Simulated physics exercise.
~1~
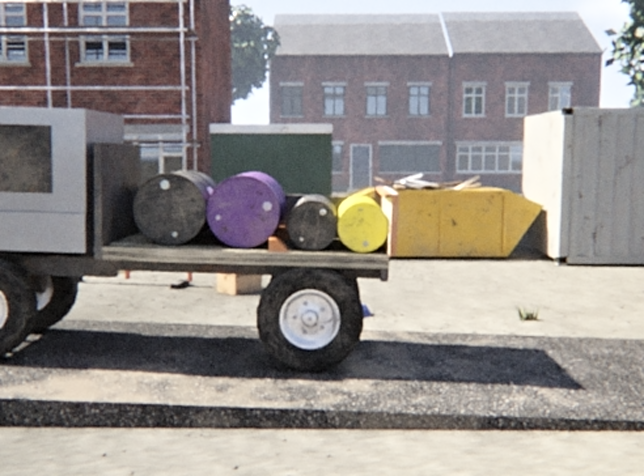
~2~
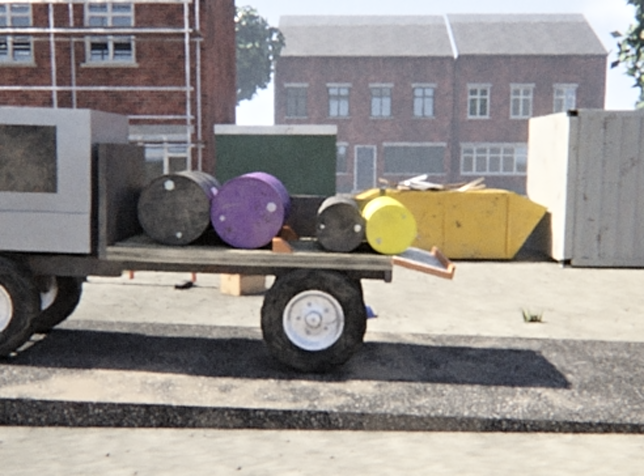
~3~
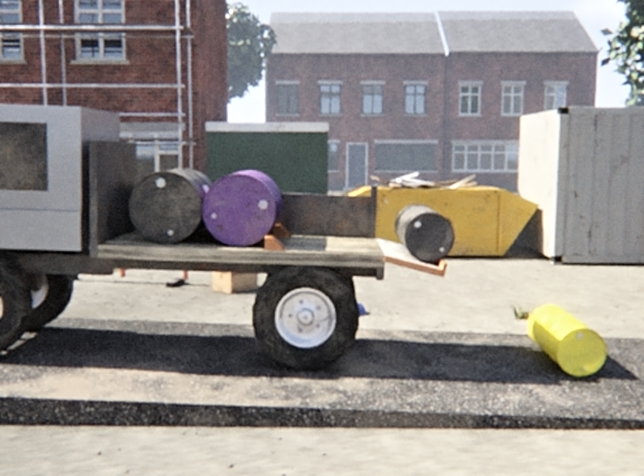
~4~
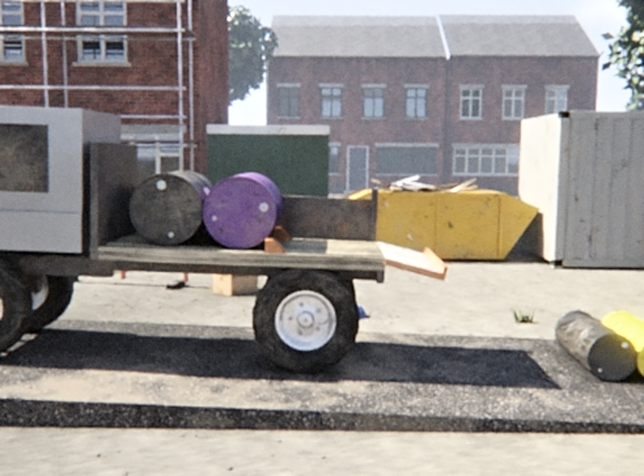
On a sunlit street in front of brick houses and a yellow skip, a truck stands with four drums lying on its open bed, two dark, one purple and one yellow. The tailgate swings down at the right end, and the yellow drum rolls right onto it, with the smaller dark drum close behind. The yellow drum drops to the ground and the dark one follows over the lowered gate. Both come to lie side by side at the far right, while the purple drum and the larger dark one stay behind an orange chock on the bed.
